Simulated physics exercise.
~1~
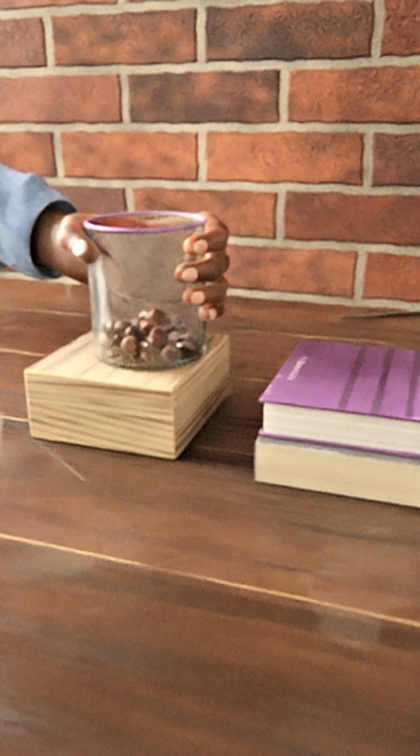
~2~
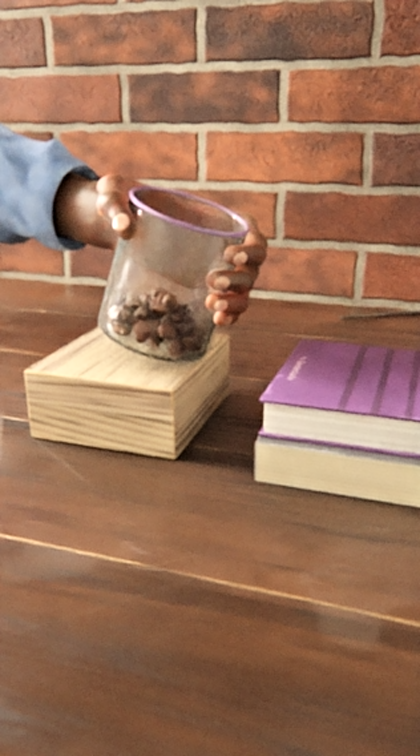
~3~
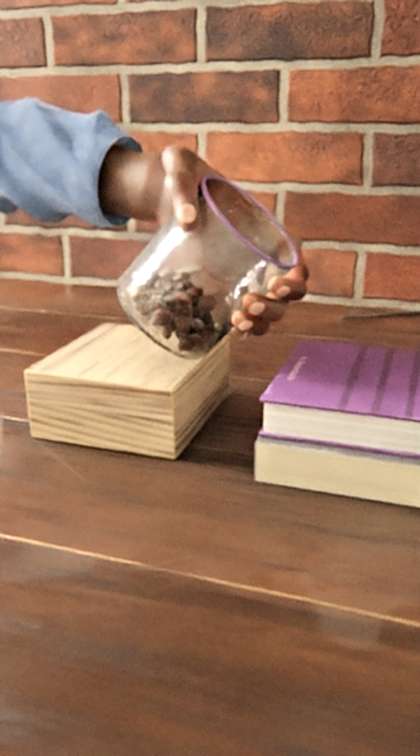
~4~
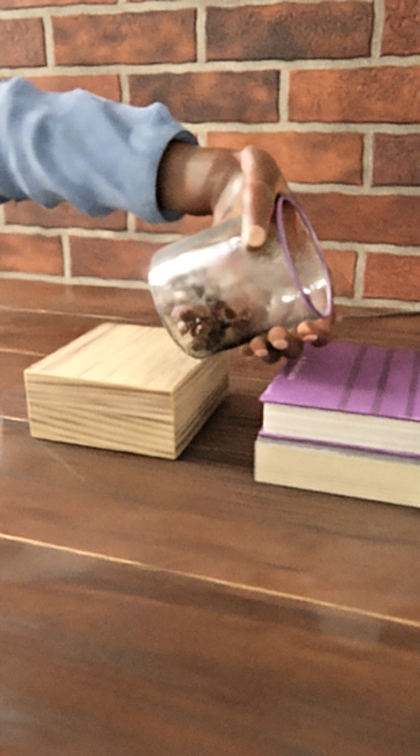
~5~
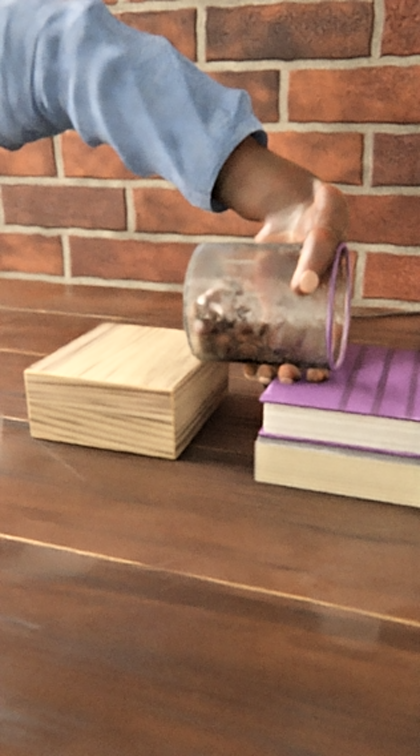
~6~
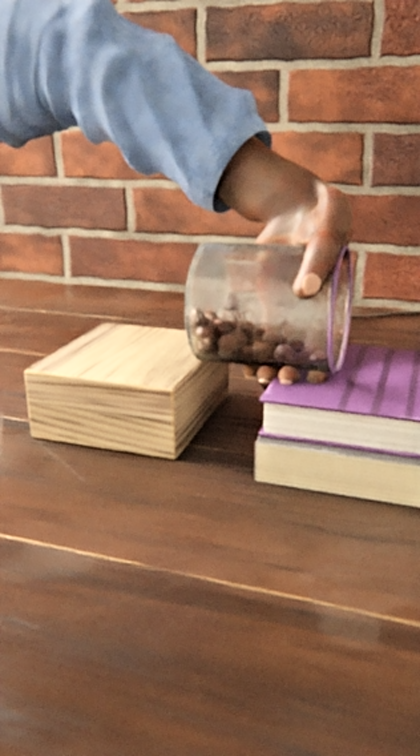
At first, a hand in a blue sleeve holds an open, see-through glass with a purple rim upright on a pale wooden block, with small brown pieces gathered at its bottom. The hand lifts the glass slightly and begins to tip it to the right, toward a pile of books topped by a purple one. As it moves right, the glass leans further until it is nearly on its side, and the pieces shift along its lower wall. The hand then lowers it onto the edge of the books. It ends lying sideways there, still held, with the pieces all inside.
